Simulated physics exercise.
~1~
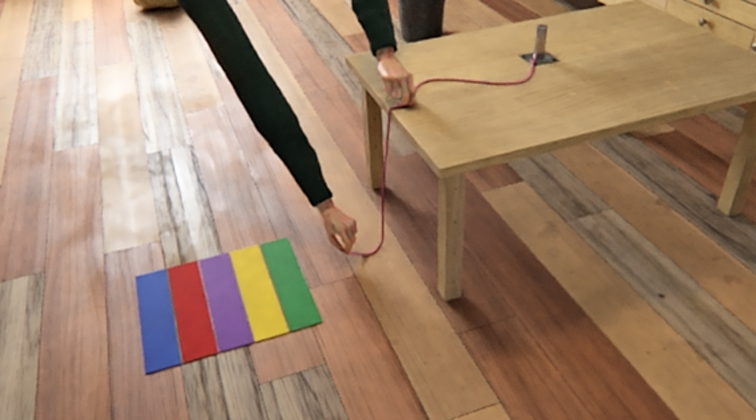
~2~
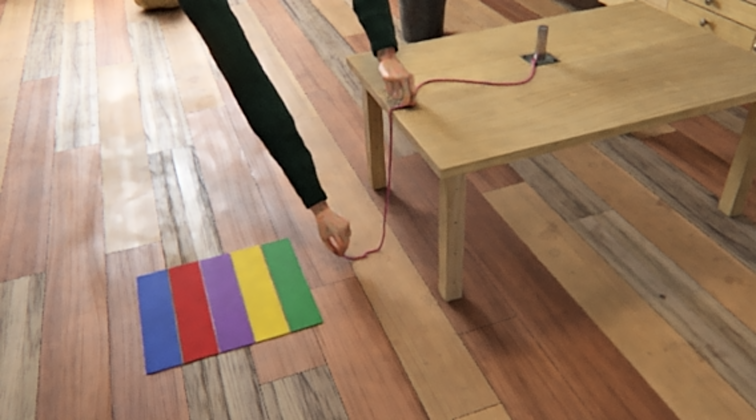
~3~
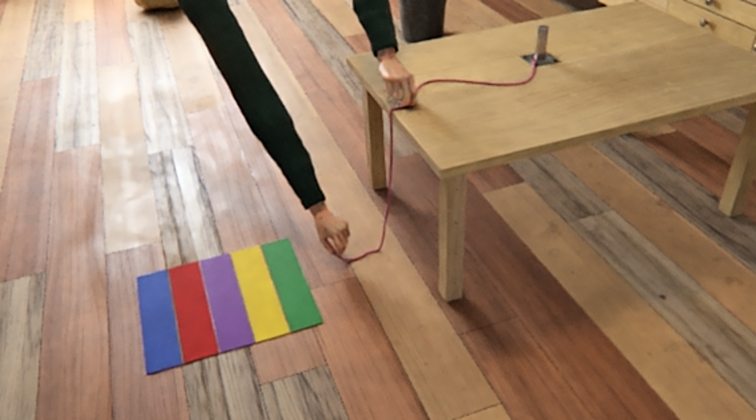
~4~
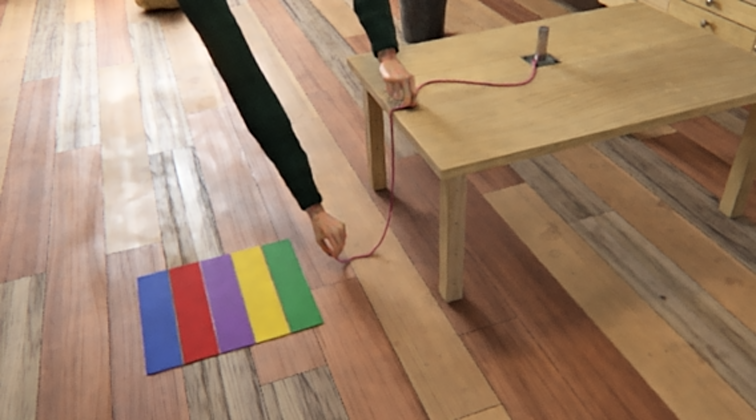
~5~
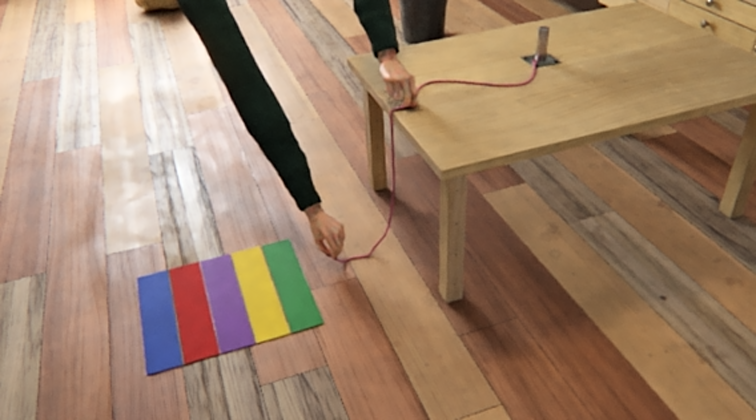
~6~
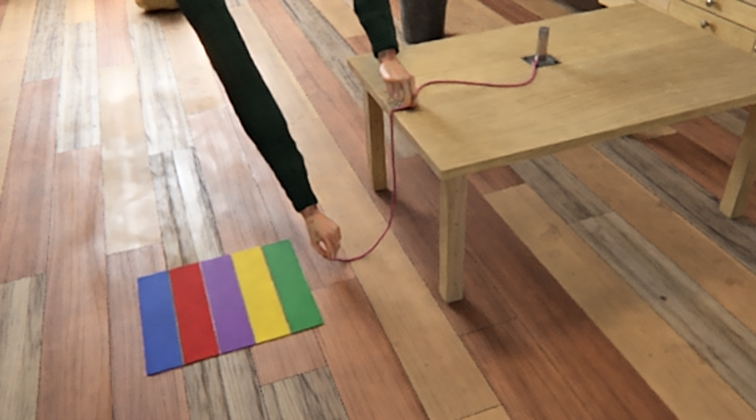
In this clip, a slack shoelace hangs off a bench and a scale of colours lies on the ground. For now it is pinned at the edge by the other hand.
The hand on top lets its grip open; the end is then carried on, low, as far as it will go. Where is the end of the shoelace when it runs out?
Above the red strip.
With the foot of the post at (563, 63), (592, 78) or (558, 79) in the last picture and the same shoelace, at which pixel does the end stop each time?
First close to (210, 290), next close to (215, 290), last close to (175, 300).
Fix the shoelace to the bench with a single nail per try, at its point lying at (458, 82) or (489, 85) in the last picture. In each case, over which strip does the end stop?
The first attempt gives purple; the other gives purple.
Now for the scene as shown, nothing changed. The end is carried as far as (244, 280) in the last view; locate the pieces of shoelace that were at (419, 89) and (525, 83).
One heads to (395, 103) and the other heads to (488, 73).
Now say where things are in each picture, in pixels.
The first picture shows end (344, 251); green (300, 309); yellow (266, 319); purple (232, 329); red (197, 339); blue (161, 349).
The second picture shows end (338, 253); shoelace through (532, 73) (477, 82) (418, 87) (391, 124) (389, 185) (383, 240).
The third picture shows end (337, 254).
The fourth picture shows end (333, 255); shoelace through (533, 74) (478, 83) (419, 88) (392, 125) (392, 186) (381, 242).
The fifth picture shows end (332, 256).
The sixth picture shows end (328, 257); shoelace through (533, 75) (478, 84) (419, 89) (392, 126) (394, 186) (378, 242).
Soon after, end near (245, 280); over yellow.
Then, end near (209, 289); over purple.
At full stretch, end near (188, 295); over red. It halts on the red strip.
